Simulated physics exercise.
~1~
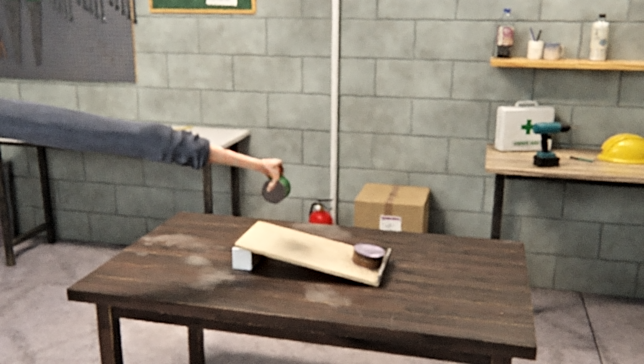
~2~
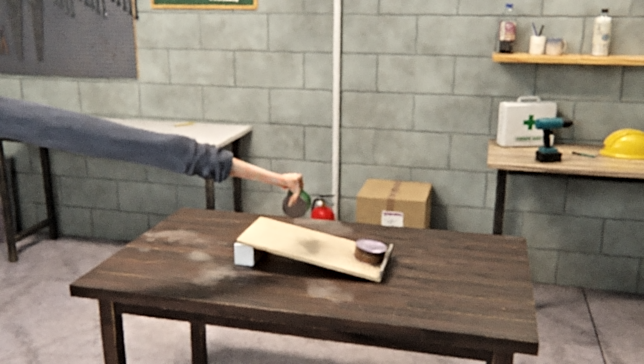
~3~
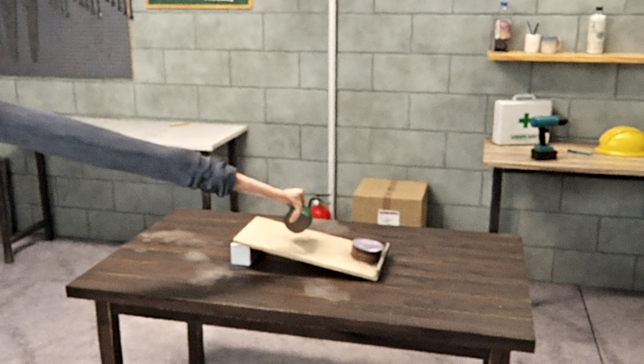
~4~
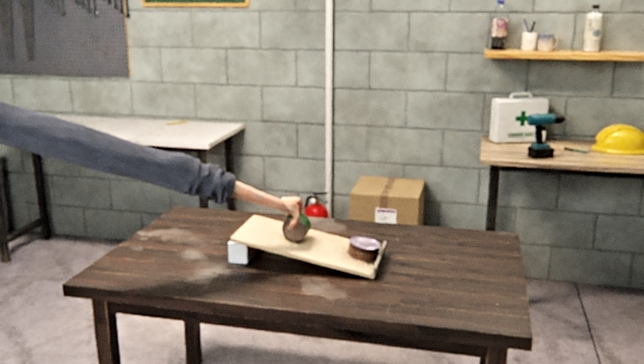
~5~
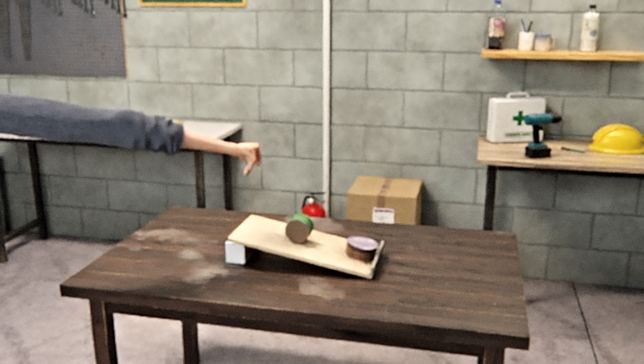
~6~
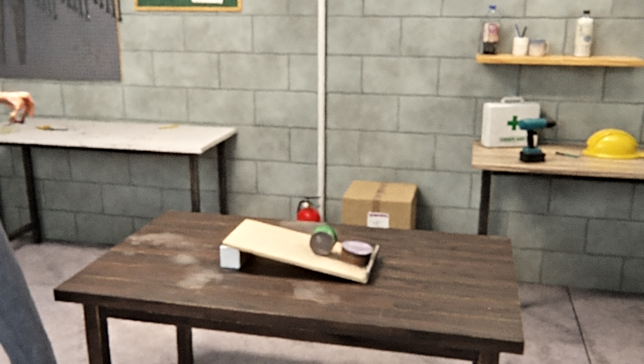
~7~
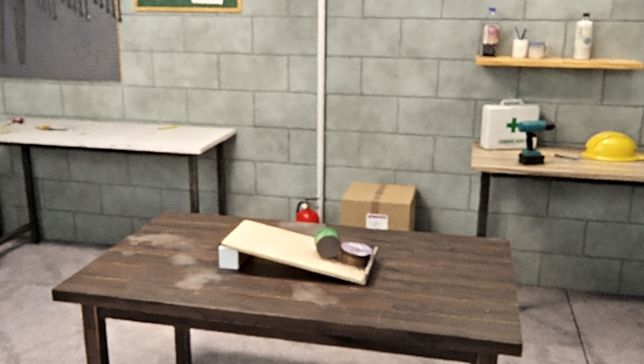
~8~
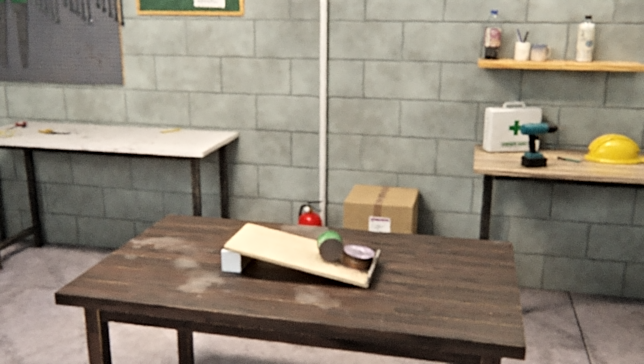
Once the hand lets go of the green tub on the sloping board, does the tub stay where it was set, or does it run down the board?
The green tub runs down the board, ending up next to the brown tub near the lower end.
